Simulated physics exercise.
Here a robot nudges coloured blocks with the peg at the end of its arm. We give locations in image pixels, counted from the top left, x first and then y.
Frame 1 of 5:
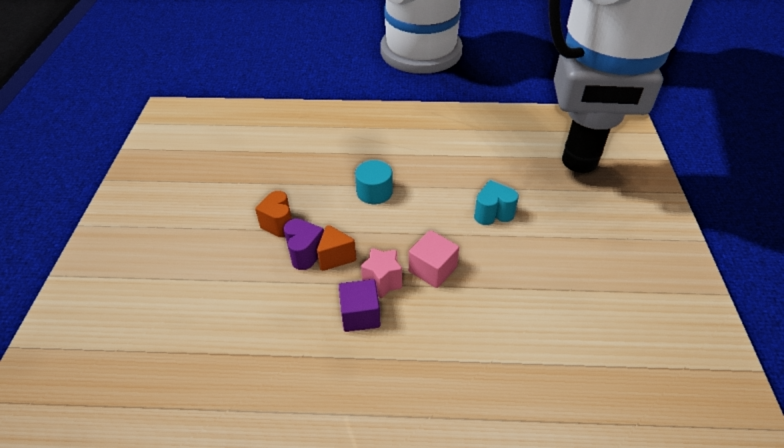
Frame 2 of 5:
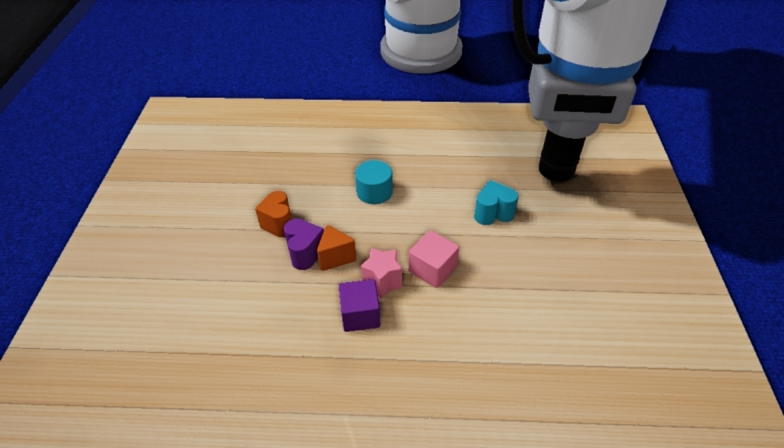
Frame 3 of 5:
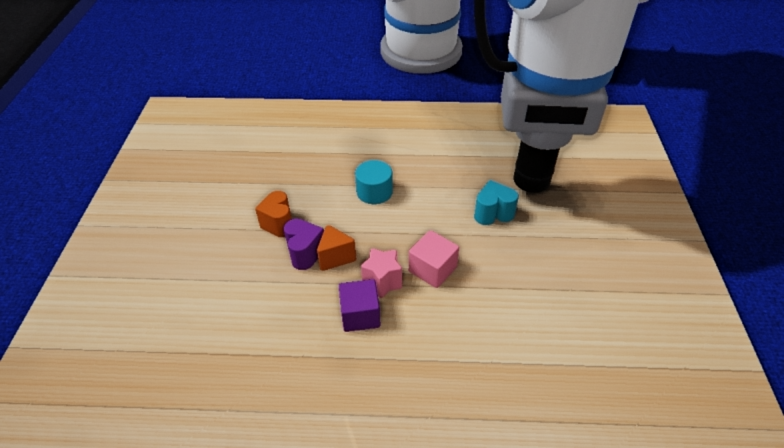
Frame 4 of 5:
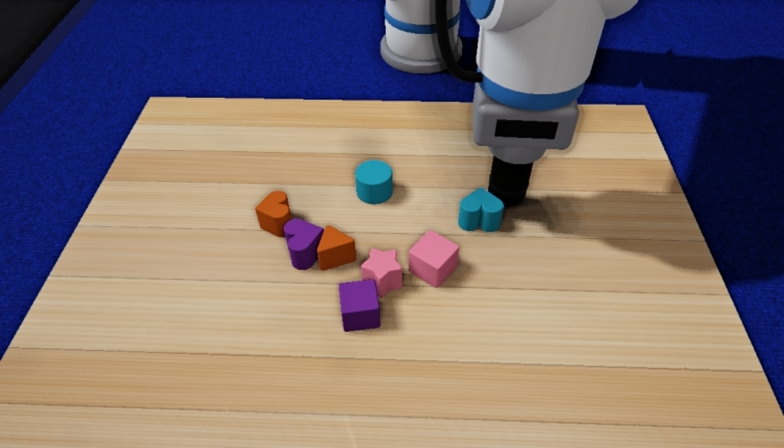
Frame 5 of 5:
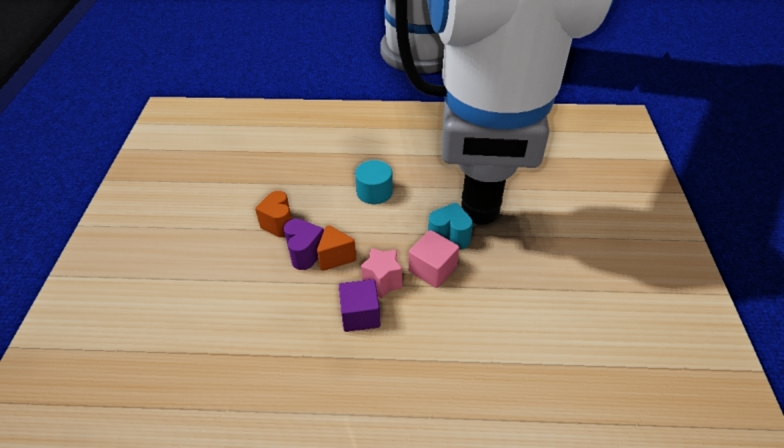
A robot arm with a black peg moves left and toward the viewer across a wooden board scattered with coloured blocks. The peg meets the turquoise heart and pushes it down and to the left, until it sits right beside the pink cube, while the other blocks stay still.
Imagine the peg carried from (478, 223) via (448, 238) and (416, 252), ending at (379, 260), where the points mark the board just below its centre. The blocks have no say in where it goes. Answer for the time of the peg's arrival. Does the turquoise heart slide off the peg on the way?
The answer is no.
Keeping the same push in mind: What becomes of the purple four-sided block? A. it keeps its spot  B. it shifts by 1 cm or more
The correct letter is B.
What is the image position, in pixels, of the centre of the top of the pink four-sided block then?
It sits at (419, 265).
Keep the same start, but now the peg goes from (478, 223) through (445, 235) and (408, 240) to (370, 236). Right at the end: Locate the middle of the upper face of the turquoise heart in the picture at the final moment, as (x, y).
I think it will end close to (365, 243).
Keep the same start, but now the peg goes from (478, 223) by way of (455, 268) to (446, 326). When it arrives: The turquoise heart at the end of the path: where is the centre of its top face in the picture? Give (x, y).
Its top middle is near (423, 228).
On the path given first. One third of the way, peg at (449, 227); pink four-sided block at (425, 258), turned 30° anticlockwise; turquoise heart at (417, 229).
Two thirds of the way, peg at (415, 241); purple four-sided block at (354, 302); pink star-shaped block at (371, 270), turned 15° anticlockwise; pink four-sided block at (419, 265), turned 55° anticlockwise; turquoise heart at (379, 241).
At the end, peg at (379, 249); orange triangle at (302, 245), turned 35° clockwise; purple four-sided block at (351, 315); pink star-shaped block at (351, 282), turned 65° anticlockwise; pink four-sided block at (419, 265), turned 55° anticlockwise; turquoise heart at (341, 253).
